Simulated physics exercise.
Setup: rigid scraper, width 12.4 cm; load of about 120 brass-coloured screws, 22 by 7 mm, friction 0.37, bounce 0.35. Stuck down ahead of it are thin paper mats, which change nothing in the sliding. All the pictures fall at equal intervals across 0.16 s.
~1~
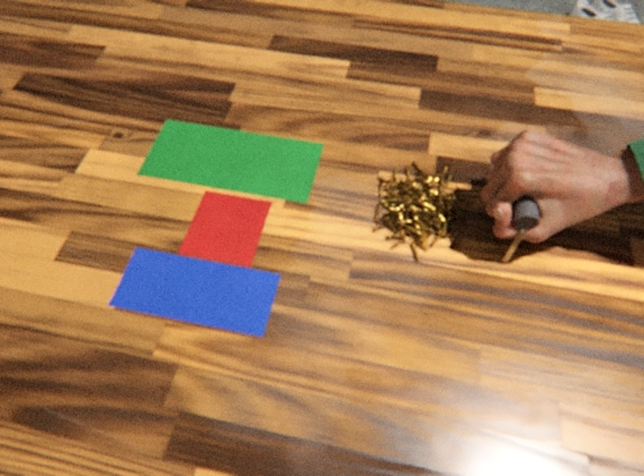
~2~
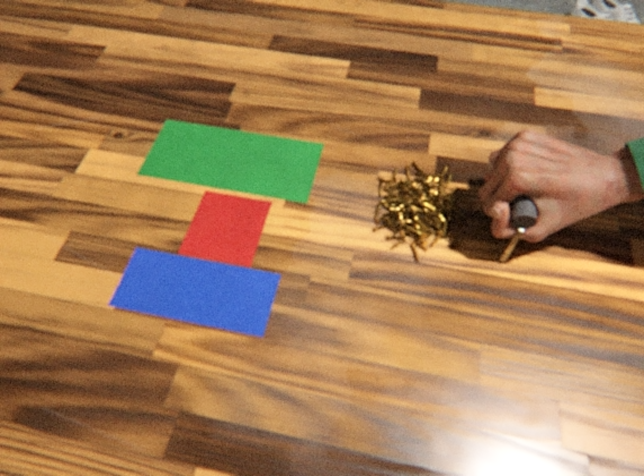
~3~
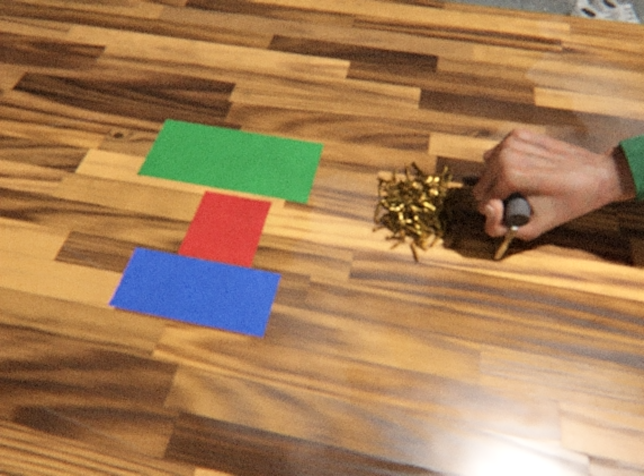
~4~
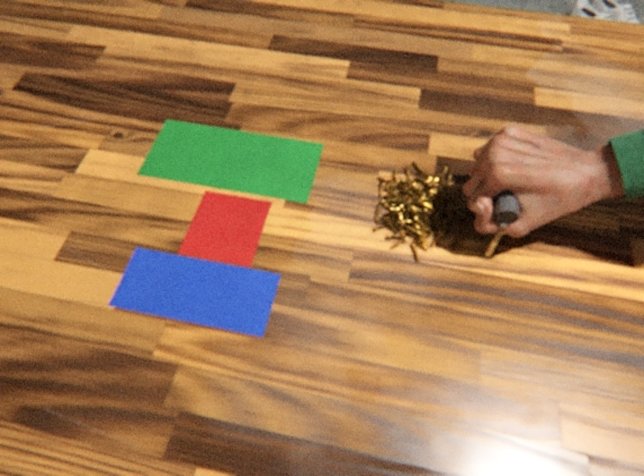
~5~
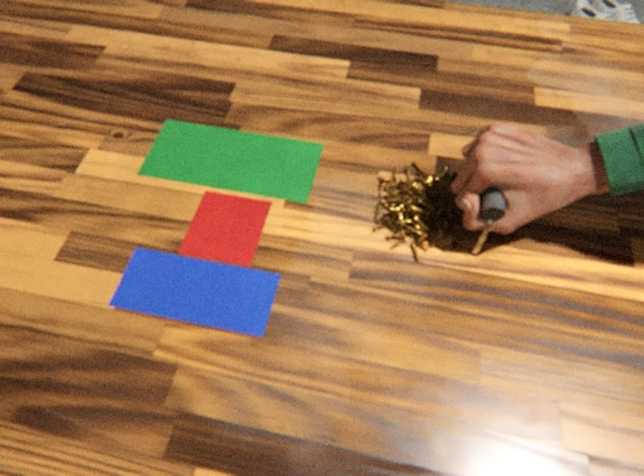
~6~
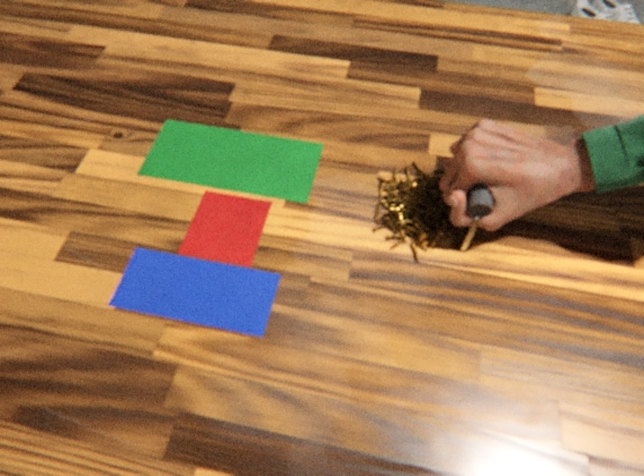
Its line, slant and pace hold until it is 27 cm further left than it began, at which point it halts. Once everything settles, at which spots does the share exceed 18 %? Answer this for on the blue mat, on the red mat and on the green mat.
Blue mat - does not; red mat - does not; green mat - exceeds it.
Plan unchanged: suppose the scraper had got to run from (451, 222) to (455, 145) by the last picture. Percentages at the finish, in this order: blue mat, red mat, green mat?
In percent: Blue mat 0, red mat 20, and green mat 50.
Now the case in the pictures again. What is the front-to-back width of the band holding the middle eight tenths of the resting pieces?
16 cm.
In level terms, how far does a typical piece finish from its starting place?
Some 20 cm.
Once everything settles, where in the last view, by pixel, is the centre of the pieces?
Around pixel (271, 170) in the last view.
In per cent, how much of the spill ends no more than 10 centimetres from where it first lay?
15 percent or so.
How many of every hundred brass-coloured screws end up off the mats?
Somewhere near 40 in a hundred.
Then, 0.28 s after the last picture, scraper 16 cm from its start, spill 13 cm wide; off the mats 100 %.
Then, 0.56 s after the last picture, scraper 27 cm from its start, spill 18 cm wide; red mat 5 %, green mat 60 %, off the mats 35 %.
Then, 0.81 s after the last picture, scraper 28 cm from its start, spill 19 cm wide; red mat 5 %, green mat 60 %, off the mats 40 %.
In the end, blue mat 0 %, red mat 5 %, green mat 60 %, off the mats 40 %.
